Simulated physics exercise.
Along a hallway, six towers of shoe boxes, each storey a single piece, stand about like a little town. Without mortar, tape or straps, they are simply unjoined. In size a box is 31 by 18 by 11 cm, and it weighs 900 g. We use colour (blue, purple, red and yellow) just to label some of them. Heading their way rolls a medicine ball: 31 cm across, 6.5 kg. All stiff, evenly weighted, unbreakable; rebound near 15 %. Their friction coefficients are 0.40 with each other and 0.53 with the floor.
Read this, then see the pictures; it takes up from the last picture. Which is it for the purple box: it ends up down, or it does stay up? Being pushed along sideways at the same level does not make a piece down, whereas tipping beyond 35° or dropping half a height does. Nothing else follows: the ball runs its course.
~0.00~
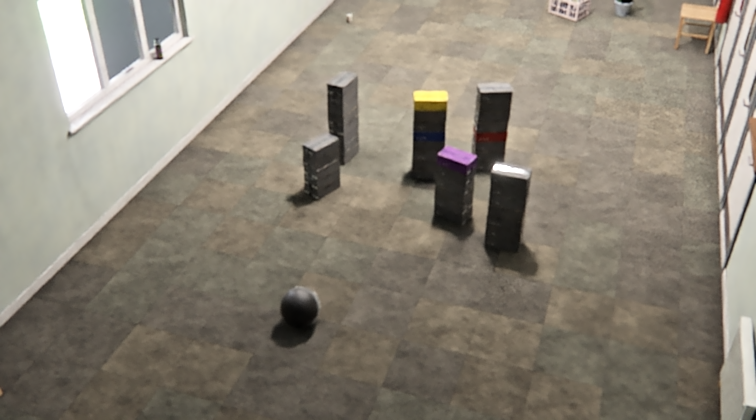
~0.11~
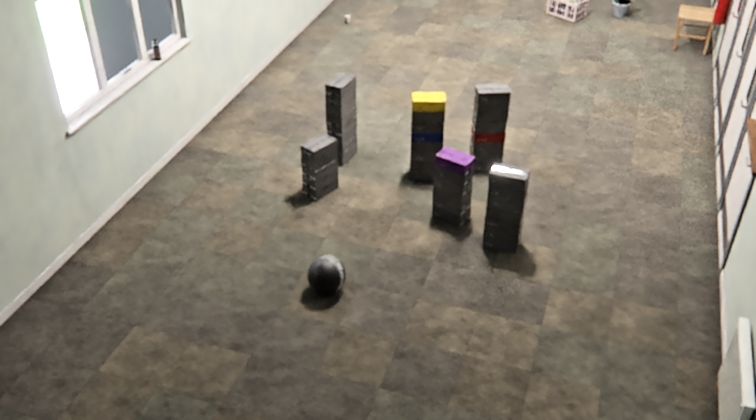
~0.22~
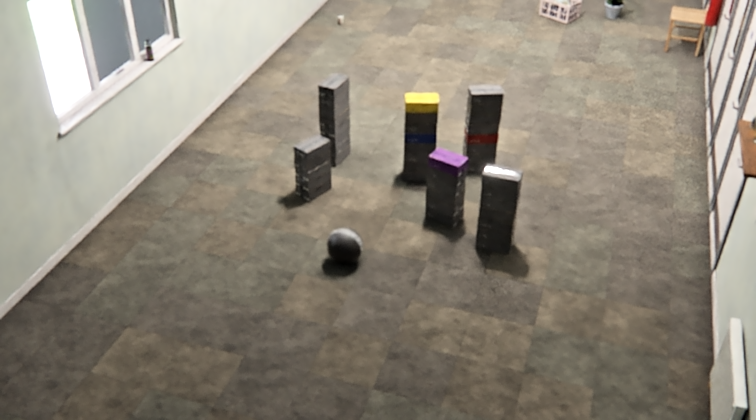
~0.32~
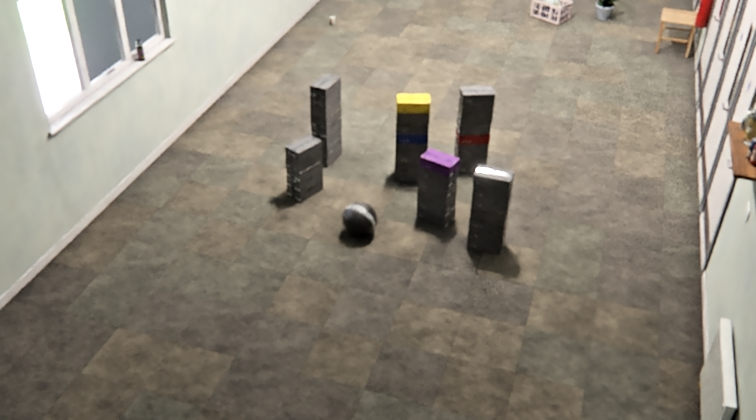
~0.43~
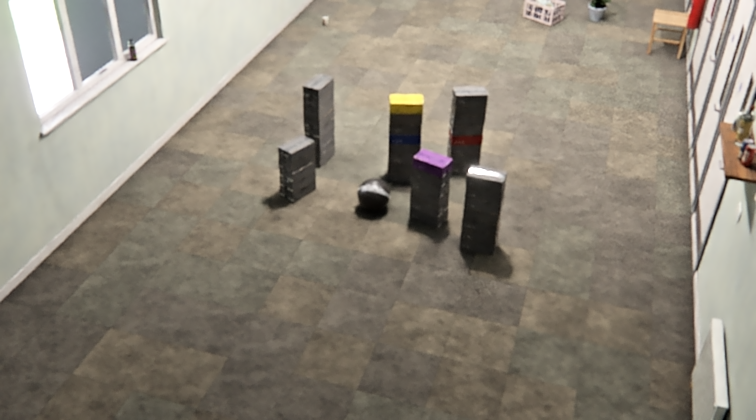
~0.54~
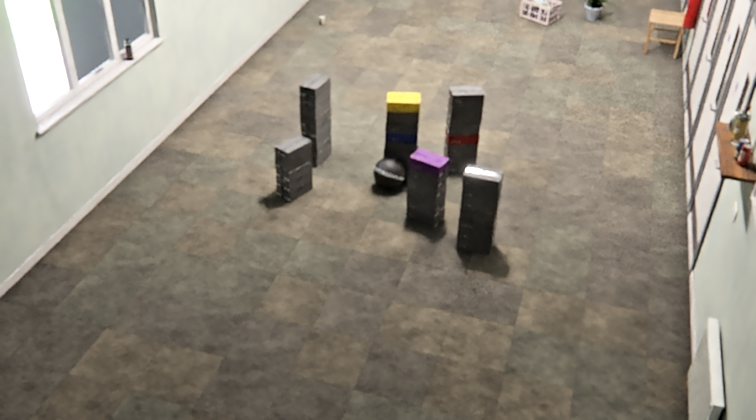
The purple box does not end up down.
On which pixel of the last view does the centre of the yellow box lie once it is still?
I'd say its middle settles close to (350, 202).
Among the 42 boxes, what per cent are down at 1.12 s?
By then, 15 per cent.
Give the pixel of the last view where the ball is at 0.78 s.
Estimated pixel: About (410, 152).
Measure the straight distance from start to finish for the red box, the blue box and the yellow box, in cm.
So red shifts 0 cm, blue shifts 50 cm and yellow shifts 105 cm.
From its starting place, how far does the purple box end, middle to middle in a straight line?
I'd estimate near 0 cm.
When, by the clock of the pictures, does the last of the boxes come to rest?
Roughly 2.0 s.
After 0.78 s, ball still moving; 5 of the 42 boxes down; purple box unmoved; blue box 36° from how it stood, 12 cm lower.
After 1.12 s, ball still moving; 7 of the 42 boxes down; purple box unmoved; yellow box 34° from how it stood, 63 cm lower.
In the end (2.0 s), ball rolling away; 7 of the 42 boxes down; purple box unmoved; yellow box upside down; red box unmoved. From the last view, middles, purple box near (429, 163), yellow box near (350, 202).
